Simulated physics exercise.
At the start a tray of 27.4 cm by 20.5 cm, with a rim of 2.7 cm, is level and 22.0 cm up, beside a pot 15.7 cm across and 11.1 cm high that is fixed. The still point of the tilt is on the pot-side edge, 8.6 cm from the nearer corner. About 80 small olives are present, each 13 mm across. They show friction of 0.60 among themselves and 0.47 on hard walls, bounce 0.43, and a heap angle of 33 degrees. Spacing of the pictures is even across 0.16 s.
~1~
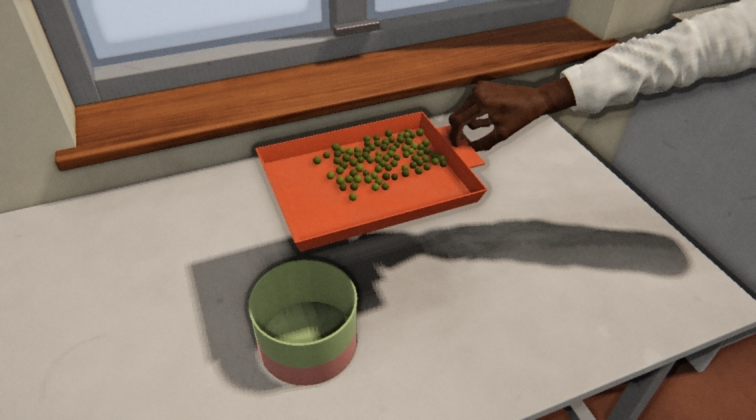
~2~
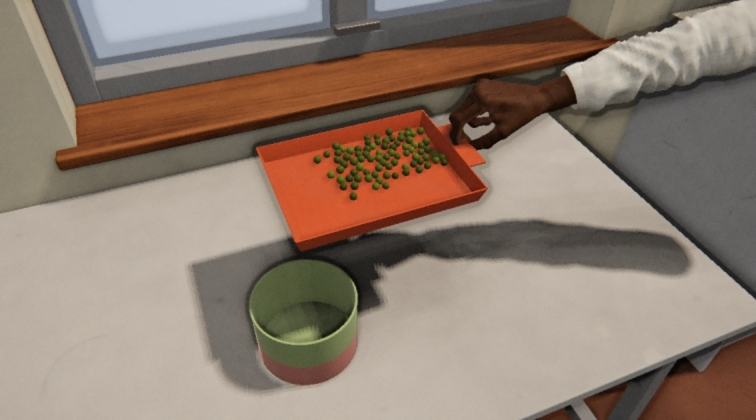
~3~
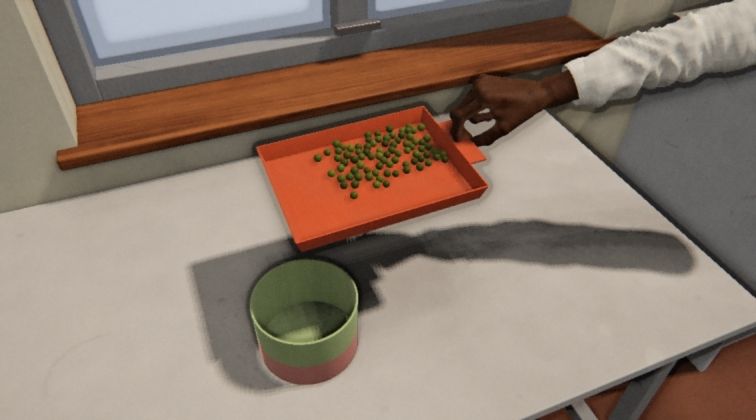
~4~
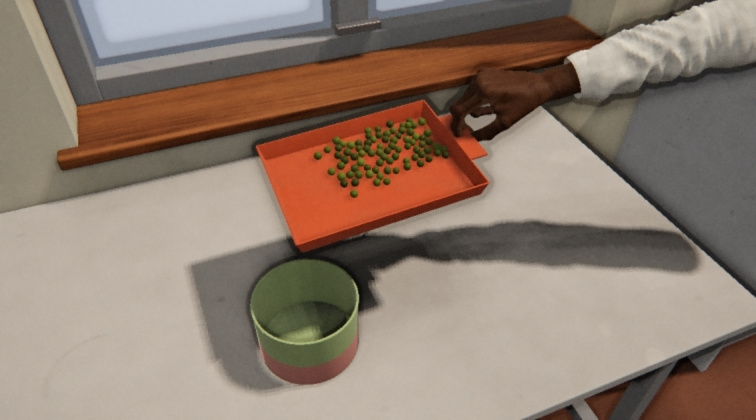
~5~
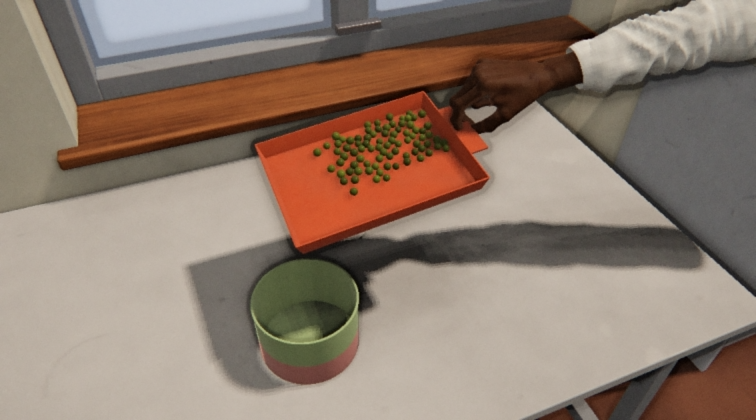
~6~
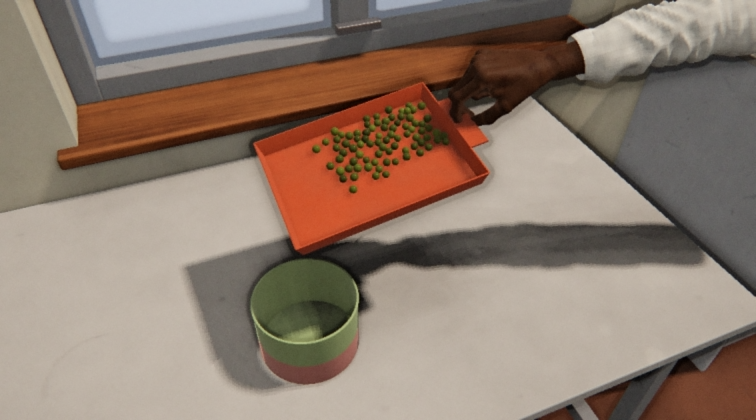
The clip shows a hand at the right end of a red tray of small green olives above a pale tabletop, near a green and pink pot. The tray gradually tilts, its far side rising slightly, while the olives barely shift.
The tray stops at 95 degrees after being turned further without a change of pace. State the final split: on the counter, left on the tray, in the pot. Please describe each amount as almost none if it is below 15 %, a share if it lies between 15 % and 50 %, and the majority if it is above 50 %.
Counter - almost none, left on the tray - almost none, pot - the majority.
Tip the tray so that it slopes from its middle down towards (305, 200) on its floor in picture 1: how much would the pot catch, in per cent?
About 25 per cent.
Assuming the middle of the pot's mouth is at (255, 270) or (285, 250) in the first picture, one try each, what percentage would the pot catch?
Close to 10 in a hundred, then close to 0 in a hundred.
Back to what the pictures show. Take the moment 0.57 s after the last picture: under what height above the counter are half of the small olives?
Around 18 cm up.
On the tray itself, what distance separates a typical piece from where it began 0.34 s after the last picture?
It has moved some 9 cm from its start.
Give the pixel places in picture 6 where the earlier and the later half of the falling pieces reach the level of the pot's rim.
First near (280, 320), then at (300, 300).
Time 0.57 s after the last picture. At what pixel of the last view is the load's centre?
By then the middle of the load sits around (294, 262).
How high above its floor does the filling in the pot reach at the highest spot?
About 2.5 centimetres.
Then, 0.34 s after the last picture, tilt 52 degrees; the tray holds 100 %, the pot 0 %.
Then, 0.57 s after the last picture, tilt 80 degrees; the tray holds 55 %, the pot 10 %.
Then, 0.91 s after the last picture, tilt 95 degrees; the tray holds 10 %, the pot 85 %.
In the end, counter 5 %, tray 0 %, pot 95 %.
